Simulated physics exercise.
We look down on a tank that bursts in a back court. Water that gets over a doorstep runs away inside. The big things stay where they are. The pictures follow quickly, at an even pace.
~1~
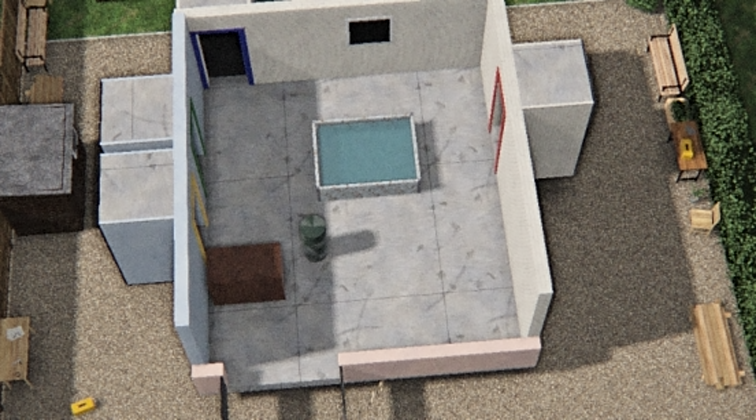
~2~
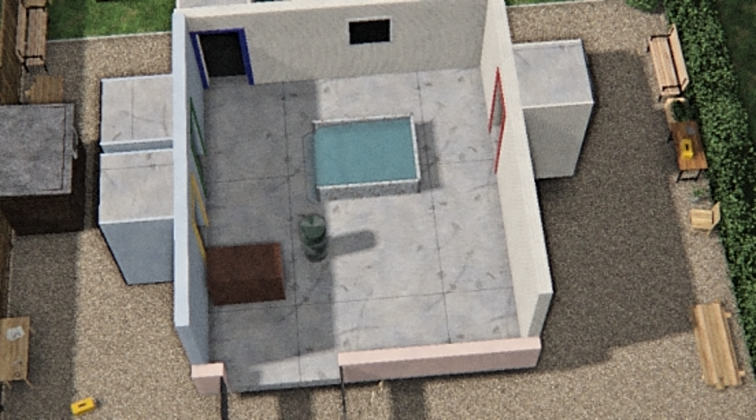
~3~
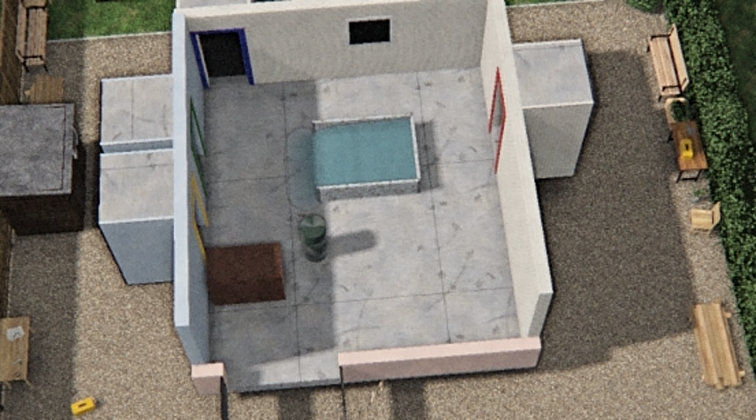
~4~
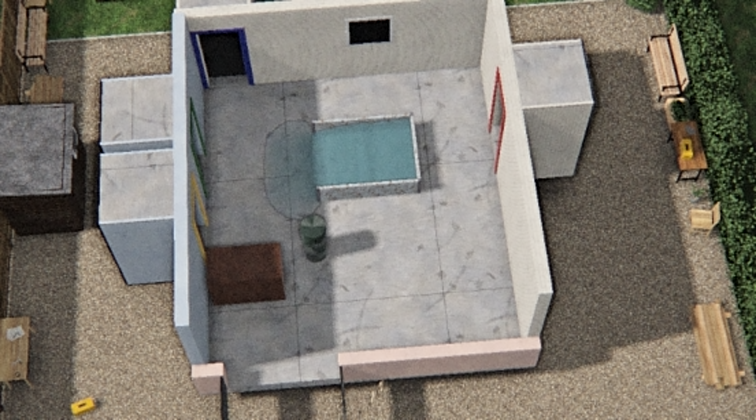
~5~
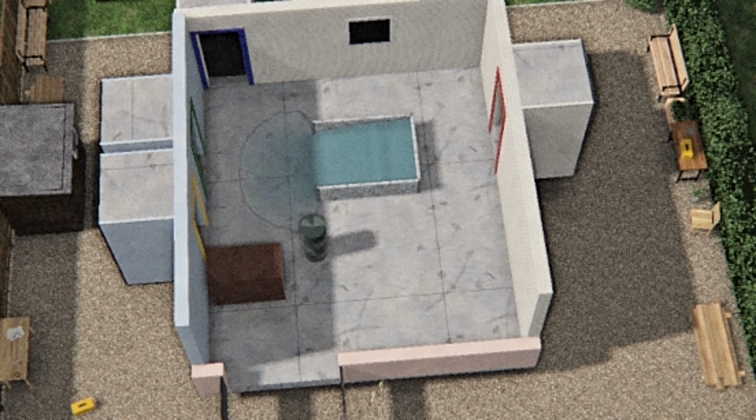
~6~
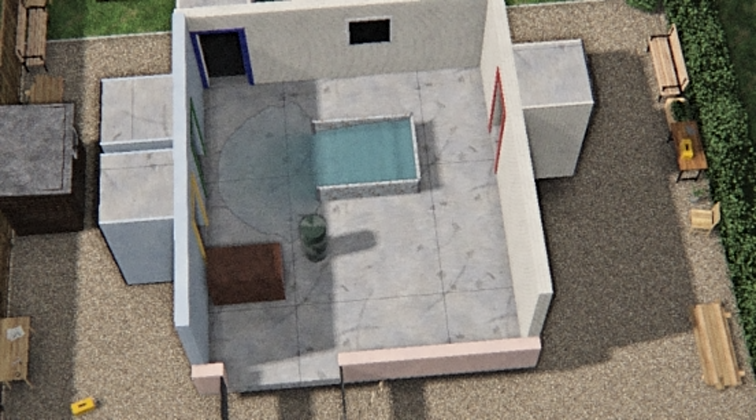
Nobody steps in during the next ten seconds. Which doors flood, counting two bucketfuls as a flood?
In the end: The yellow door lets in a lot; the green door lets in a lot; the red door admits no more than that; the blue door lets in a lot.
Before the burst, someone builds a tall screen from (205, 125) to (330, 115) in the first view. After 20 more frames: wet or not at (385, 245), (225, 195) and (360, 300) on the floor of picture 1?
One after the other: Not flooded, flooded, dry.
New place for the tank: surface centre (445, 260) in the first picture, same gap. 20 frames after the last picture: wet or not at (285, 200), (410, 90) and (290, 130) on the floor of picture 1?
One after the other: Covered, clear, awash.
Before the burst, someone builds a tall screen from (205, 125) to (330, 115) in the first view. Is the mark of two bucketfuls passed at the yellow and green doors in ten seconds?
One by one: The yellow door is over, the green door floods.
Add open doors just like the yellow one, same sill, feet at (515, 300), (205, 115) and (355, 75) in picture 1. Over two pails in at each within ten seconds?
One after the other: Is under, floods, stays under.
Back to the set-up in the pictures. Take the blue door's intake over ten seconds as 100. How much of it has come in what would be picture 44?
Some 80 per cent.
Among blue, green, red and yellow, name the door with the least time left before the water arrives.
It is the green-painted one.
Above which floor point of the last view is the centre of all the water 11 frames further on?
Around (292, 171).
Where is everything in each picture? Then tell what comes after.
The first picture shows the tank at (366, 152) is whole and still.
In the second picture, water pours out at (318, 164) and has run to (315, 201).
In the third picture, the front is at (307, 206), out from the gap at (318, 164).
In the fourth picture, the front is at (280, 130), out from the gap at (318, 164).
In the fifth picture, water pours out at (318, 164) and has run to (249, 199).
In the sixth picture, the front is at (223, 188), out from the gap at (318, 164).
A moment on, water covers 20 % of the floor; the yellow door wet at the sill, nothing in, the green door over two buckets in, the red door not reached, the blue door not reached.
Next, water covers 25 % of the floor; the yellow door under two buckets in, the green door over two buckets in, the red door not reached, the blue door under two buckets in.
Then, water covers 30 % of the floor; the yellow door over two buckets in, the green door far over two buckets in, the red door not reached, the blue door far over two buckets in.
Later, water covers 40 % of the floor; the yellow door over two buckets in, the green door far over two buckets in, the red door not reached, the blue door far over two buckets in.
In the end, water covers 60 % of the floor; the yellow door over two buckets in, the green door far over two buckets in, the red door not reached, the blue door far over two buckets in.
